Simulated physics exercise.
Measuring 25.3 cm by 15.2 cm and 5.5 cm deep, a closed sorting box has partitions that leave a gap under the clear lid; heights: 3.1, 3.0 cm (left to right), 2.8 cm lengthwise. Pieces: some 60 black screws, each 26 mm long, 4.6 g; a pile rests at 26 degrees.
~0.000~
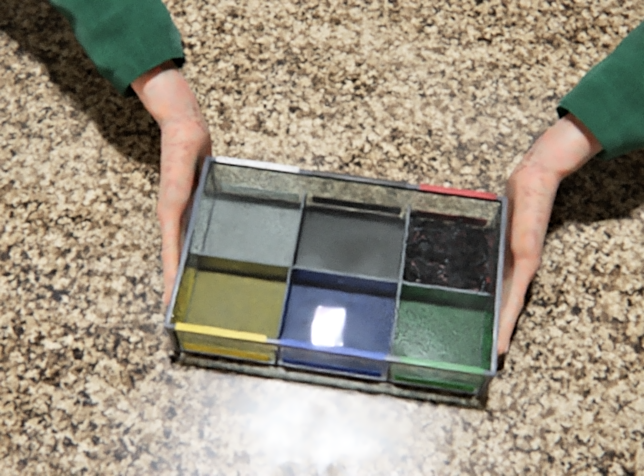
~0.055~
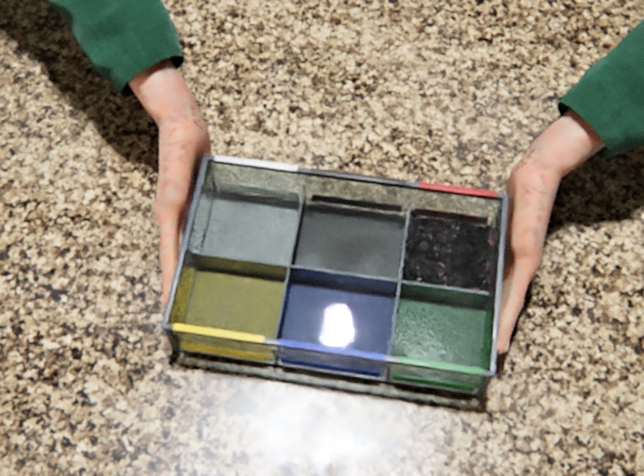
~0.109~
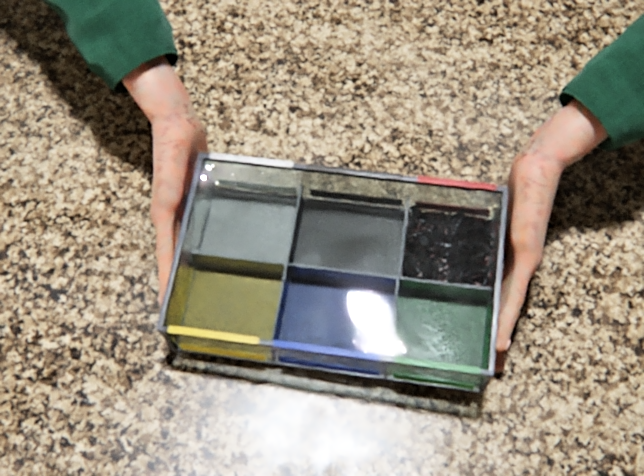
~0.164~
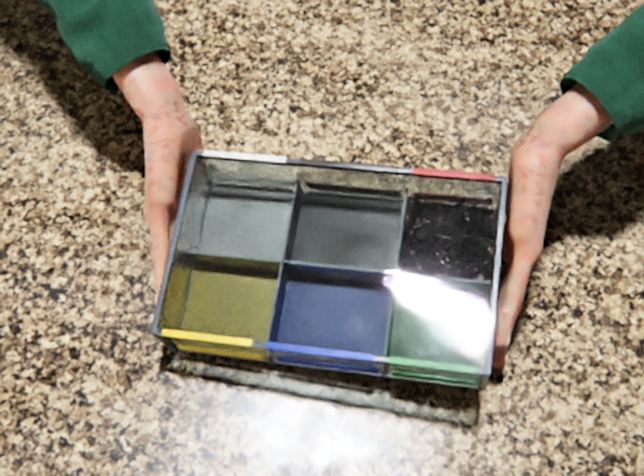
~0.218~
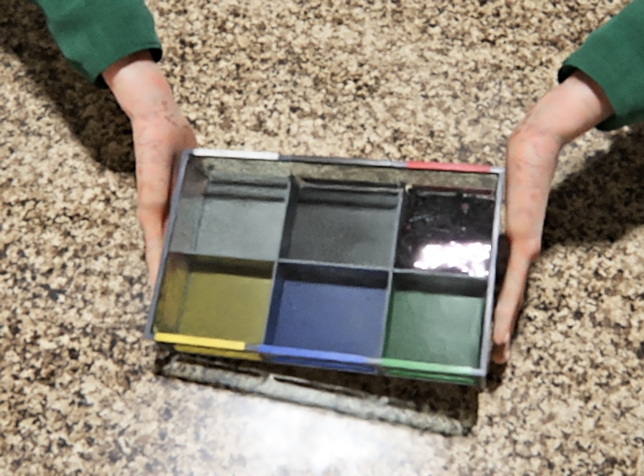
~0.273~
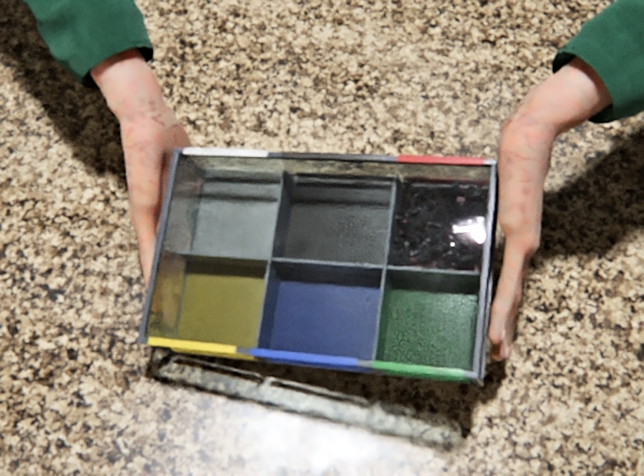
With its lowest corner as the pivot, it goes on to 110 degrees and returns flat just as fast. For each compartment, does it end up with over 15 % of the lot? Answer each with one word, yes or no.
Red: No. Blue: Yes. Green: No. Yellow: Yes. White: No. Black: No.
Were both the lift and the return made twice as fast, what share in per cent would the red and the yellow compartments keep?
Red 5 %; yellow 50 %.
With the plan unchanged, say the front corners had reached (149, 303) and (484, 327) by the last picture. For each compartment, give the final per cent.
Red 30, blue 0, green 0, yellow 0, white 65, black 10.
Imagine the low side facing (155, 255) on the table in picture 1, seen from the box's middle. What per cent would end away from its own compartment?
Some 100 per cent.
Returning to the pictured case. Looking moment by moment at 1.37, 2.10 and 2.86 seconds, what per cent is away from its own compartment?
70, 100, 100.
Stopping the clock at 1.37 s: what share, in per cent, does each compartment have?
Red 30, blue 40, green 0, yellow 25, white 0, black 5.
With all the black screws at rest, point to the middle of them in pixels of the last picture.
Look around (233, 332) in the last picture.
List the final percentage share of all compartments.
Per cent by compartment - red 0, blue 35, green 0, yellow 65, white 0, black 0.
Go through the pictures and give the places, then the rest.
The first picture shows box tilt 0 degrees, front corners at (170, 324) and (491, 371); red 100 %.
The second picture shows box tilt 1 degrees, front corners at (168, 325) and (490, 372).
The third picture shows box tilt 4 degrees, front corners at (163, 327) and (488, 371), lowest corner left front.
The fourth picture shows box tilt 9 degrees, front corners at (157, 330) and (485, 370), lowest corner left front.
The fifth picture shows box tilt 14 degrees, front corners at (151, 334) and (480, 371), lowest corner left front.
The sixth picture shows box tilt 19 degrees, front corners at (144, 338) and (473, 372), lowest corner left front; red 100 %. The box's pace is about 90 degrees a second.
After 1.37 s, tilt 110 degrees; red 30 %, blue 40 %, yellow 25 %, black 5 %.
After 2.10 s, tilt 49 degrees; blue 35 %, yellow 65 %.
After 2.86 s, tilt 0 degrees; blue 35 %, yellow 65 %.
By 3.5 s all is still; red 0 %, blue 35 %, green 0 %, yellow 65 %, white 0 %, black 0 %.
